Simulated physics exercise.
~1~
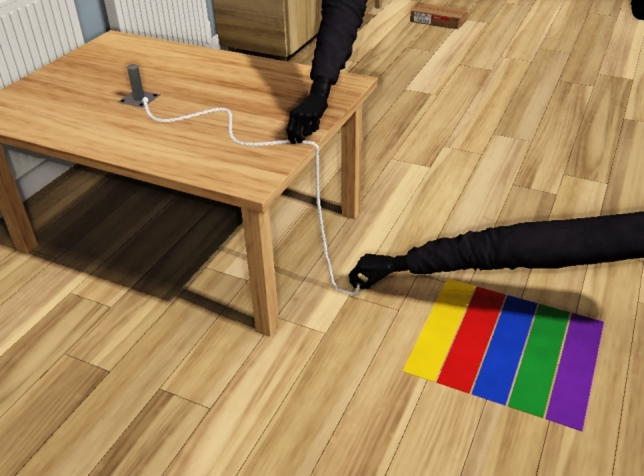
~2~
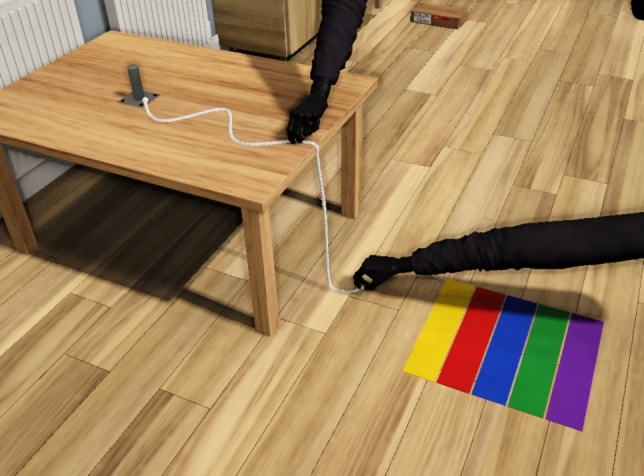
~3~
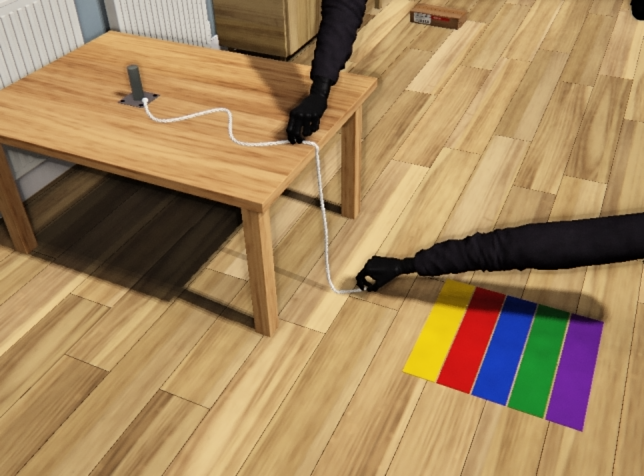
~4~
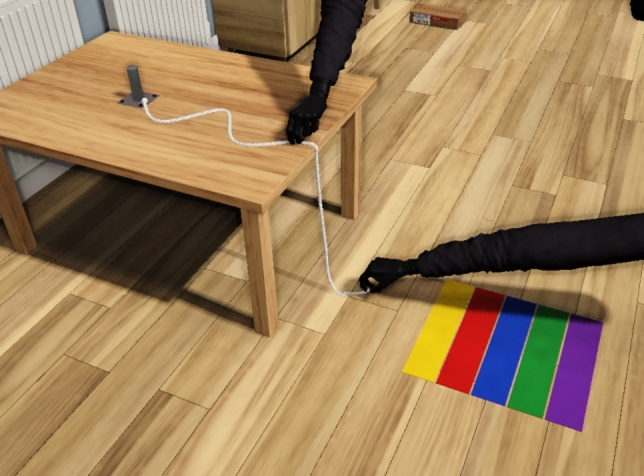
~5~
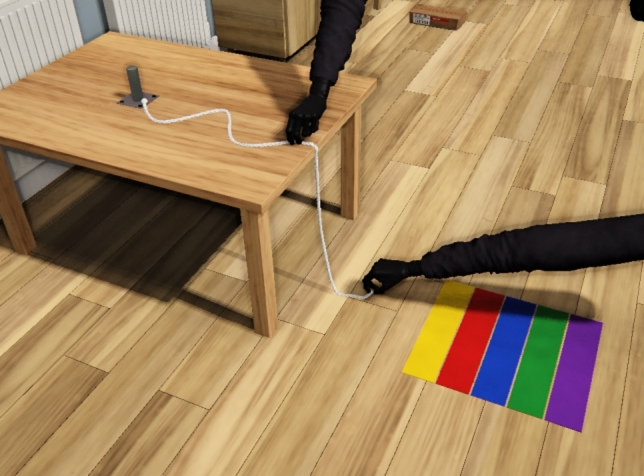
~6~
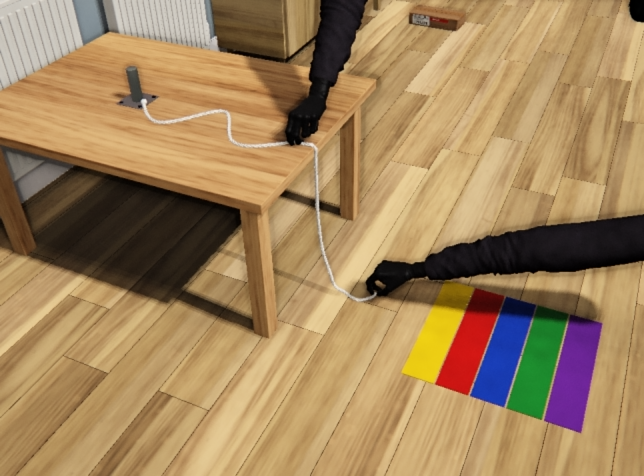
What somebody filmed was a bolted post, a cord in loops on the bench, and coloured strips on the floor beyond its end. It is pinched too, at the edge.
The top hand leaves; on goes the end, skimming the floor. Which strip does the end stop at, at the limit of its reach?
It stops at the green strip.
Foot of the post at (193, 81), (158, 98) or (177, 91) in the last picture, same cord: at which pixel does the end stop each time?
Respectively (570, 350), (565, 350) and (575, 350).
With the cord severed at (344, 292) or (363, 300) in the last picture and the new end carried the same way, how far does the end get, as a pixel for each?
About (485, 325) and (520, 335).
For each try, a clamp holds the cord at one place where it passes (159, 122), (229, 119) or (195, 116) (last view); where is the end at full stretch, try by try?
Roughly (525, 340), (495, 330) and (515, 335).
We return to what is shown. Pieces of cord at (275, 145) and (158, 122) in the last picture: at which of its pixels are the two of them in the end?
I'd say about (337, 164) for one and about (186, 111) for the other.
Soon after, end near (482, 325); over red.
After that, end near (520, 336); over blue.
At the stop, end near (543, 343); over green. The green one.
